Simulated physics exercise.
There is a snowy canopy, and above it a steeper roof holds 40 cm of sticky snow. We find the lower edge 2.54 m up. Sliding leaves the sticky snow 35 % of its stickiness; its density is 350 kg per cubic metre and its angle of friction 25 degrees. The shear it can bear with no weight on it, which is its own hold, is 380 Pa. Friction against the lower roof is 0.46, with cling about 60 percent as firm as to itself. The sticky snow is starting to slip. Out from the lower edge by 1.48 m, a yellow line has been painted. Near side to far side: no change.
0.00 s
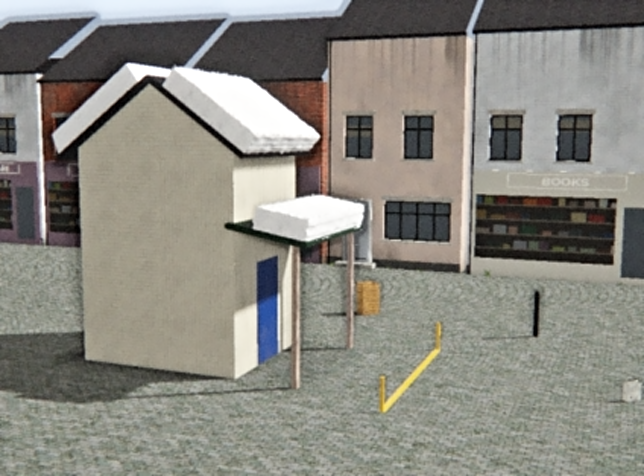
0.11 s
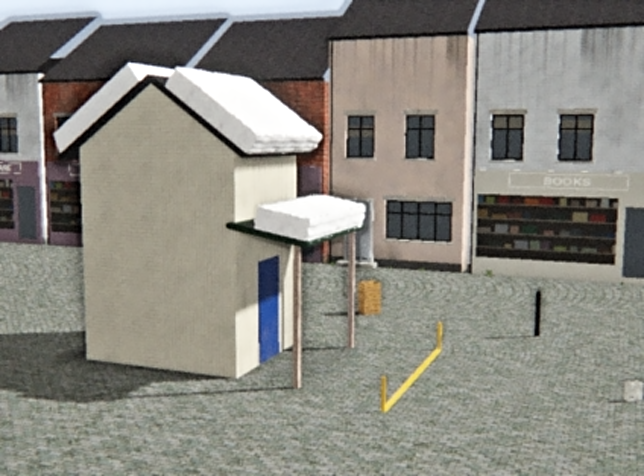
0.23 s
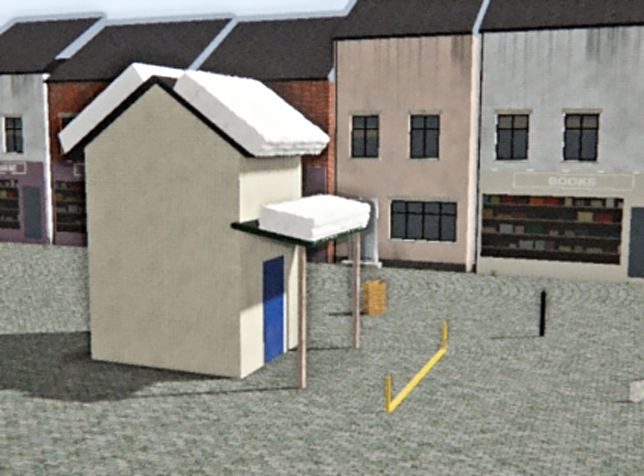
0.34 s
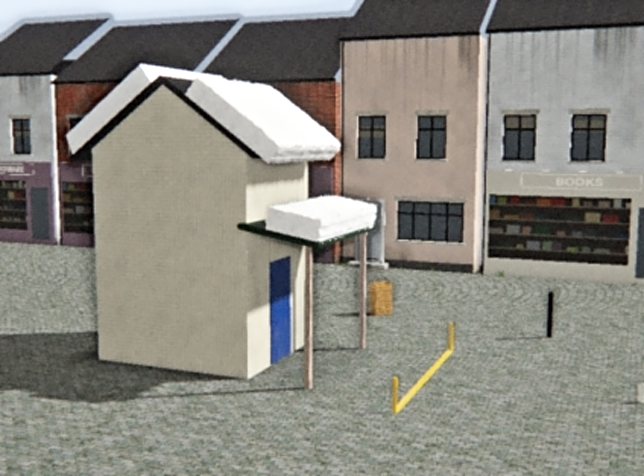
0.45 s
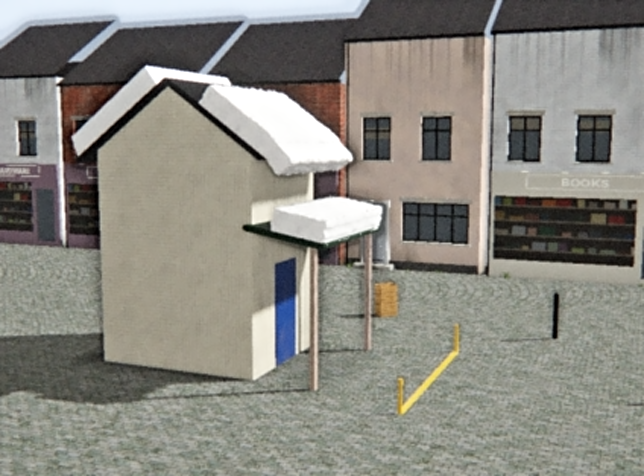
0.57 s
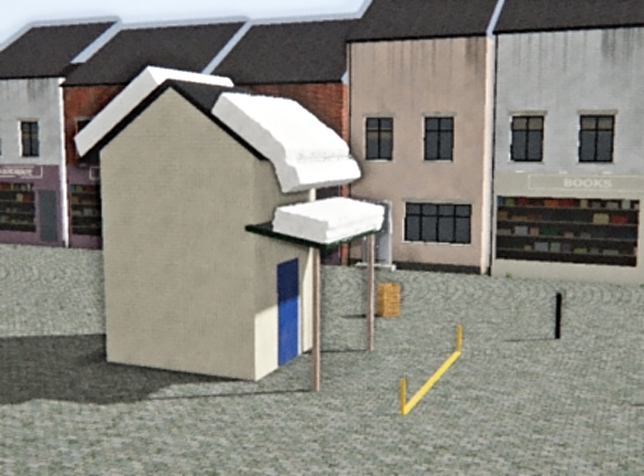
A small cream building with a blue door stood on a cobbled square as the thick snow on its steep roof slid slowly to the right, then bent downward over the edge above the snowy canopy.
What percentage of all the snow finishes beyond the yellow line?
About 49 %.
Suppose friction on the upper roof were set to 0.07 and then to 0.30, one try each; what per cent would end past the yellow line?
In that order: 50 %, 45 %.
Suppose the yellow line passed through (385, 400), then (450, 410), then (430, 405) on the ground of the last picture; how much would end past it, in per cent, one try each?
Respectively 60, 35 and 45 percent would end past it.
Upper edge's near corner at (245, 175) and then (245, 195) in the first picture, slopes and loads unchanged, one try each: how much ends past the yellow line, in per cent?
Around 45 percent, then around 35 percent.
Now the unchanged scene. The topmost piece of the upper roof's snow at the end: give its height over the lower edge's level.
It ends up some 0.5 m higher than the lower edge.
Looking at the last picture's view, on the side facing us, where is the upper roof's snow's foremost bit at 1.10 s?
(368, 257) or thereabouts.
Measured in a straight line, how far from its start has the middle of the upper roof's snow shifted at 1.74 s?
Straight-line shift: Around 5.4 m.
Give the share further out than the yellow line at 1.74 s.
I'd put it at close to 45 in a hundred.
By 1.10 s, 3 % is below the lower edge and 0 % is past the line.
By 1.74 s, 70 % is below the lower edge and 43 % is past the line.
By 2.37 s, 71 % is below the lower edge and 49 % is past the line.
By 3.00 s, 71 % is below the lower edge and 49 % is past the line.
By 3.10 s, at the end, 71 % is below the lower edge and 49 % is past the line.
